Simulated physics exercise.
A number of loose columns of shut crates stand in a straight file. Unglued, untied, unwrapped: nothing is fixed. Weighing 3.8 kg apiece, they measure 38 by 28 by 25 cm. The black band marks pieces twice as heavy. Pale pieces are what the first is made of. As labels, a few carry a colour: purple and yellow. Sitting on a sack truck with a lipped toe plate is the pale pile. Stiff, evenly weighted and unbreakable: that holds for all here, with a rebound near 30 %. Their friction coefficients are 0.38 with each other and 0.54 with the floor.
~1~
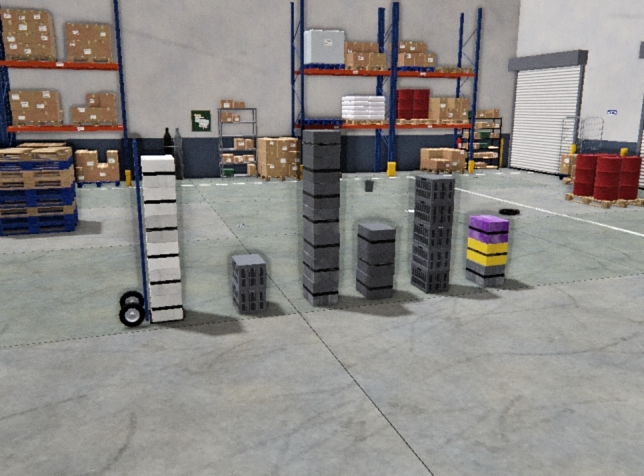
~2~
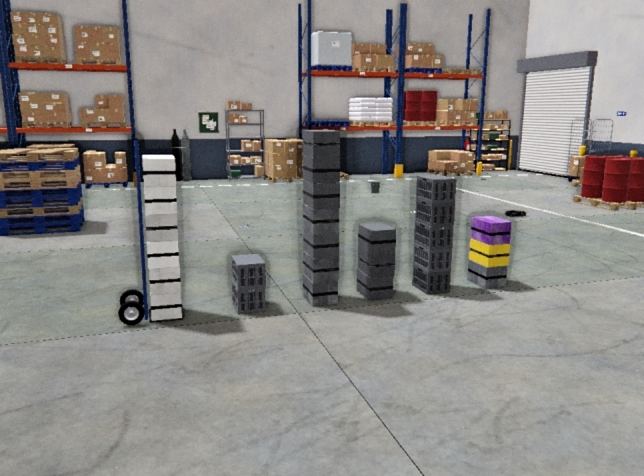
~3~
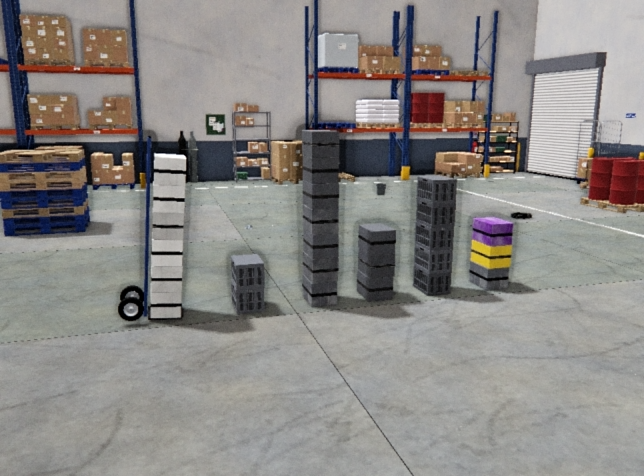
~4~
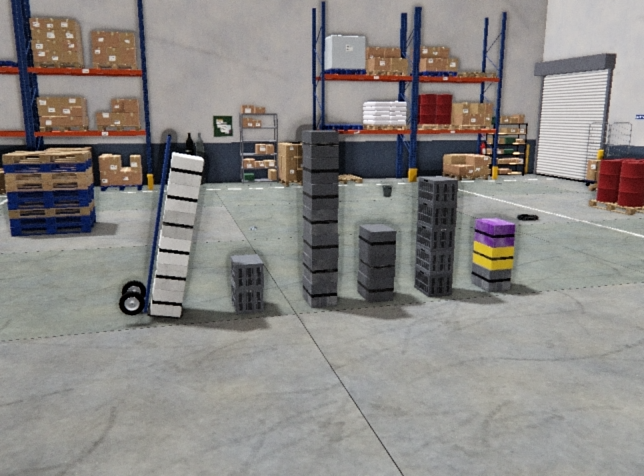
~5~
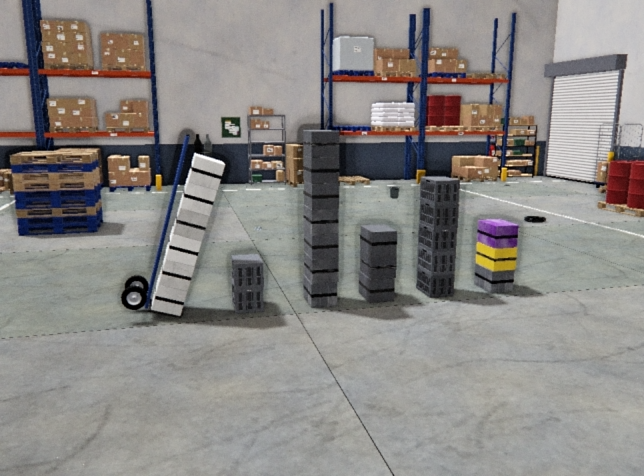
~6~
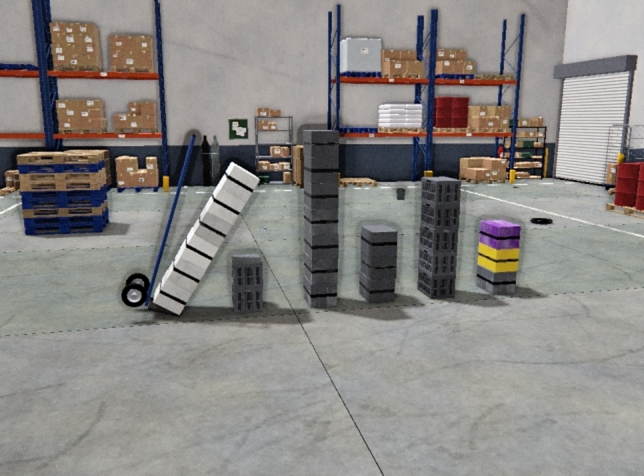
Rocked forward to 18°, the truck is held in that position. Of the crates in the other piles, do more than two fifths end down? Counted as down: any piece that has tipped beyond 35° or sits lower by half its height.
No.
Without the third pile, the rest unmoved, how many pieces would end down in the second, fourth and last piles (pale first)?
Second 1, fourth 0, last 0.
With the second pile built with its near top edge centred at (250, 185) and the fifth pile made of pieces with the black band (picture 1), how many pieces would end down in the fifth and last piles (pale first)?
The fifth pile would have 5 down and the last pile 2.
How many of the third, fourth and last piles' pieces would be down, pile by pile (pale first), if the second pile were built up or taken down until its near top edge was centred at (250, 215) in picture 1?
Third 7, fourth 2, last 3.
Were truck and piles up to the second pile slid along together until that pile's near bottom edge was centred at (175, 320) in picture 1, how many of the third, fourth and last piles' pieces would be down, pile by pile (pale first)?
In that case third pile 0, fourth pile 0, last pile 0.
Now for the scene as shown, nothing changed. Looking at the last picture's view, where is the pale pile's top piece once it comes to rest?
It should be centred near (296, 256) in the final frame.
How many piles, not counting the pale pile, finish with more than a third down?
Counted up, you get 0.
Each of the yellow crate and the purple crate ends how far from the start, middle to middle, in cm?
Net displacement (cm): Yellow = 0; purple = 0.
Then, 0.12 s past the last view, 6 of the pale pile down; none of the 20 other crates down.
Then, 0.36 s past the last view, 6 of the pale pile down; none of the 20 other crates down, 6 disturbed.
Then, 0.78 s past the last view, 6 of the pale pile down; none of the 20 other crates down, 7 disturbed.
In the end, 6 of the pale pile down; none of the 20 other crates down, 7 disturbed; yellow crate unmoved; purple crate unmoved. That is 0 per cent. From the last view, middles, yellow crate near (498, 257), purple crate near (499, 235).
